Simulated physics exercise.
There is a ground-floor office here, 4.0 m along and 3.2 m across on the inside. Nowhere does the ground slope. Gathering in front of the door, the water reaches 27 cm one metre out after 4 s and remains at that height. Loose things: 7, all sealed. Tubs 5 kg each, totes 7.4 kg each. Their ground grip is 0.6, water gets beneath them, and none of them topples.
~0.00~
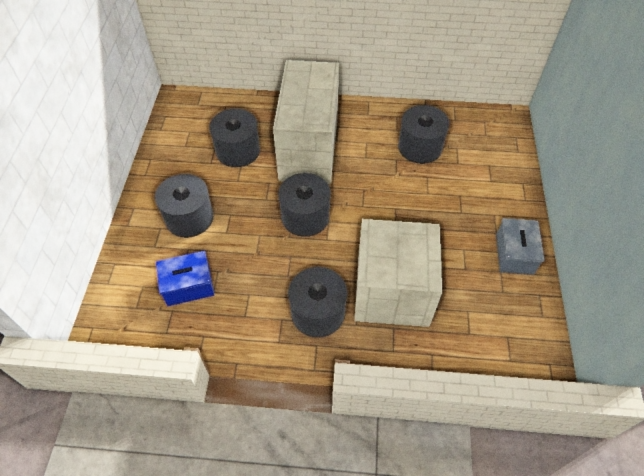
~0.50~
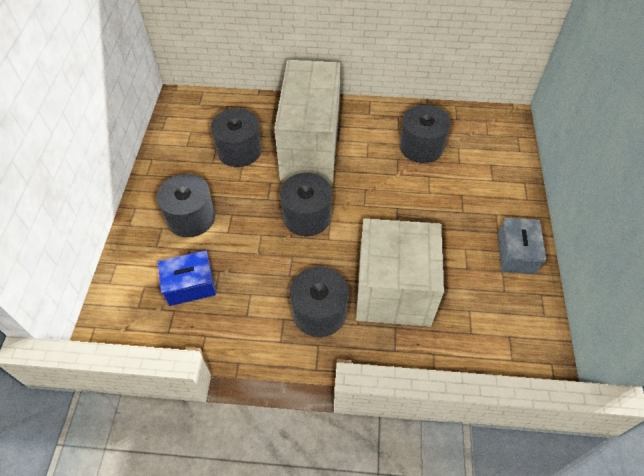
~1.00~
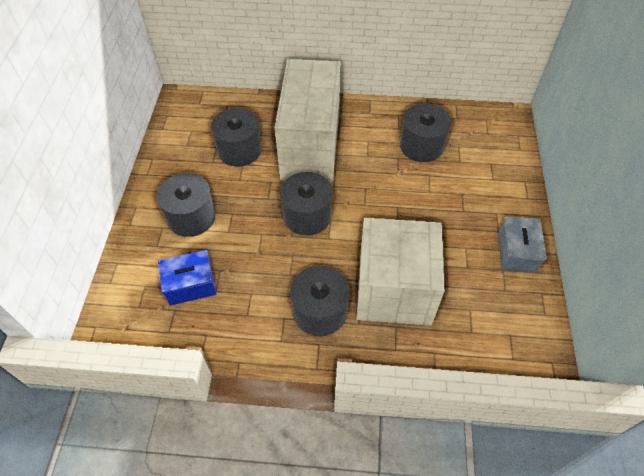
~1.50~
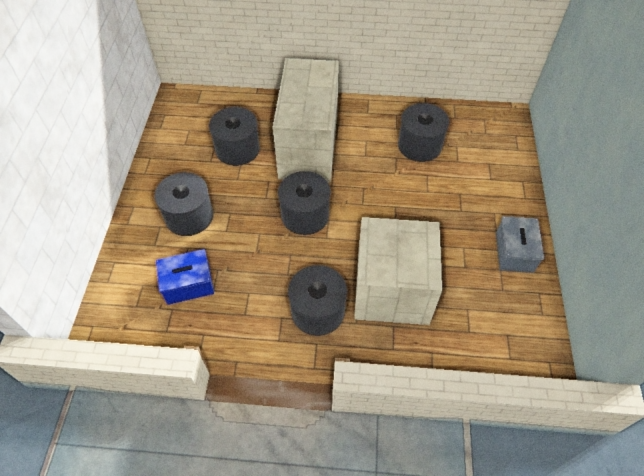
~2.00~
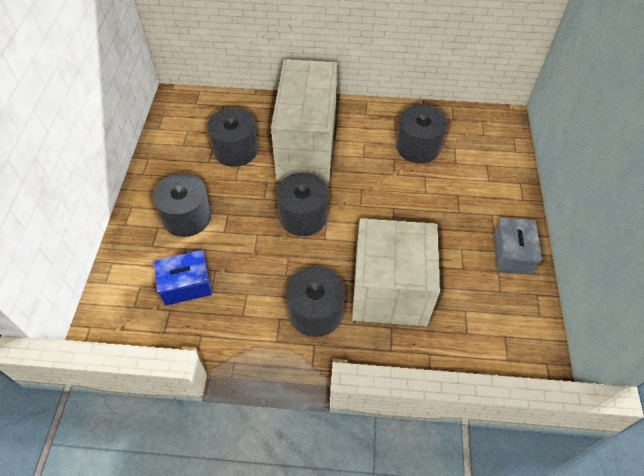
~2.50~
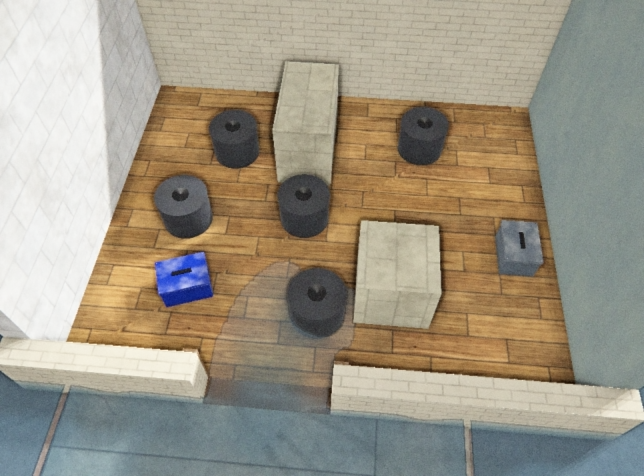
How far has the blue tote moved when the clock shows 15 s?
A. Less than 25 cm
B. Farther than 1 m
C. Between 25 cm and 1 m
(C) Between 25 cm and 1 m.
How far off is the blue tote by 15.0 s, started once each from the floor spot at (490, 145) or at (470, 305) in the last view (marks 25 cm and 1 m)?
The first start leaves it well away, the second leaves it well away.
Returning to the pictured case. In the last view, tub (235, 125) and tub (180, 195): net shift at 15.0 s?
Shifts: 40 cm / 50 cm.
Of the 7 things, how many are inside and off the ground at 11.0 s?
7.
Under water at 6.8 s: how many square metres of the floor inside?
Close to 11.0 m2, I'd say.
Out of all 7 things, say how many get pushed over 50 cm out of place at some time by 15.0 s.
The tally stands at 7.
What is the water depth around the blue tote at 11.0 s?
Roughly 10 cm deep.
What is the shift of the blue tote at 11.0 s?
Roughly 80 cm.
After 3.5 s the blue tote is near (182, 272), 0.0 m from its start, aground; 1 afloat.
After 6.8 s the blue tote is near (122, 237), 0.6 m from its start, afloat; 5 afloat.
After 11.0 s the blue tote is near (183, 189), 0.8 m from its start, afloat; 7 afloat.
After 15.0 s the blue tote is near (155, 307), 0.4 m from its start, afloat; 7 afloat.
